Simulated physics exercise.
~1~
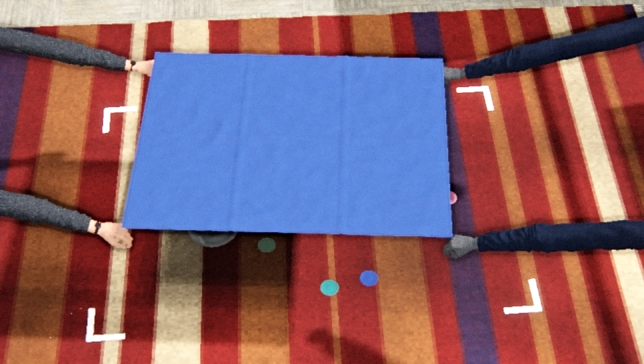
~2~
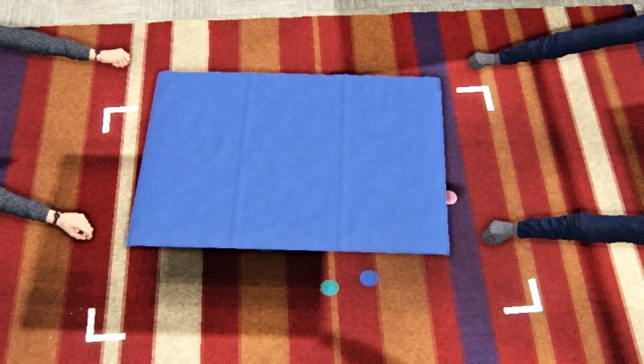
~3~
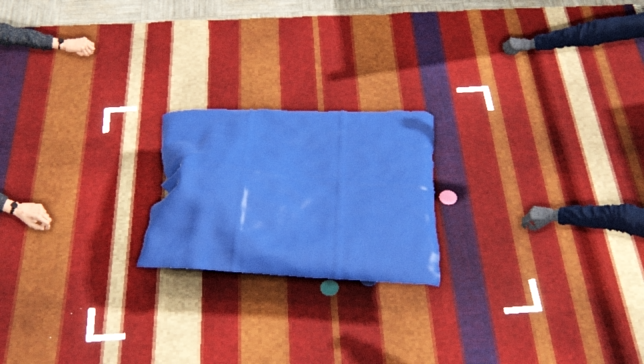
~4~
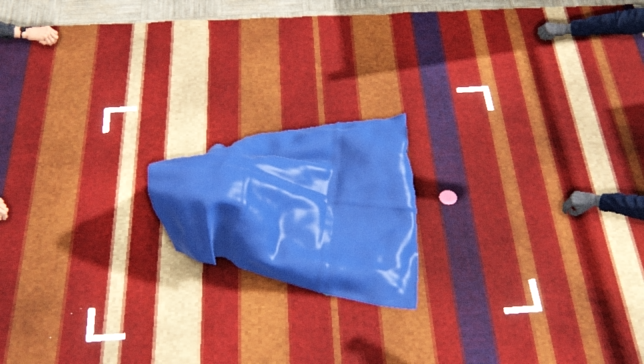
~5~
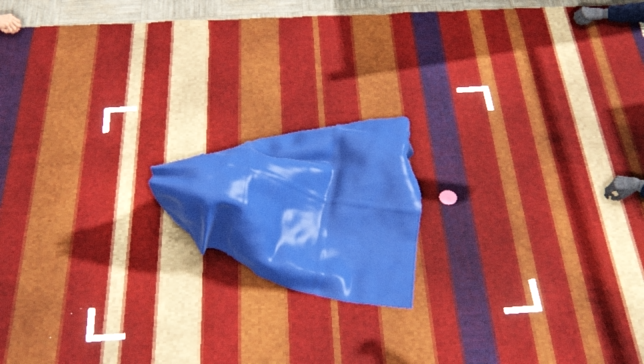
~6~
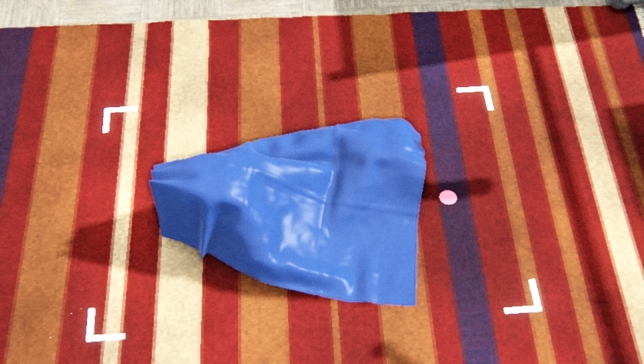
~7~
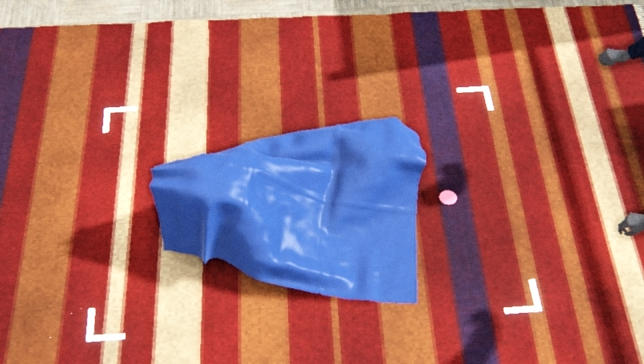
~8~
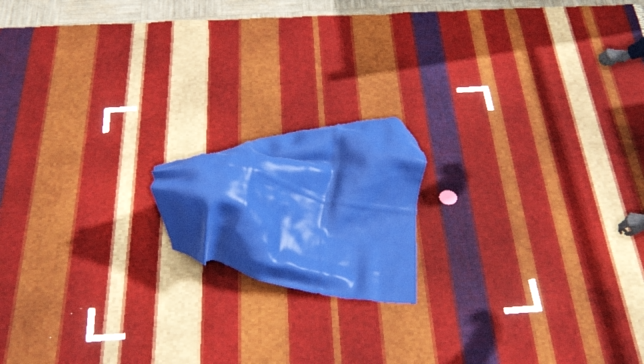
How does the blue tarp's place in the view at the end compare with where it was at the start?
At the start the tarp was stretched out in the upper part of the view, between the hands. By the end it lay lower in the view, near the middle of the marked area, with hardly any shift to the left or right.
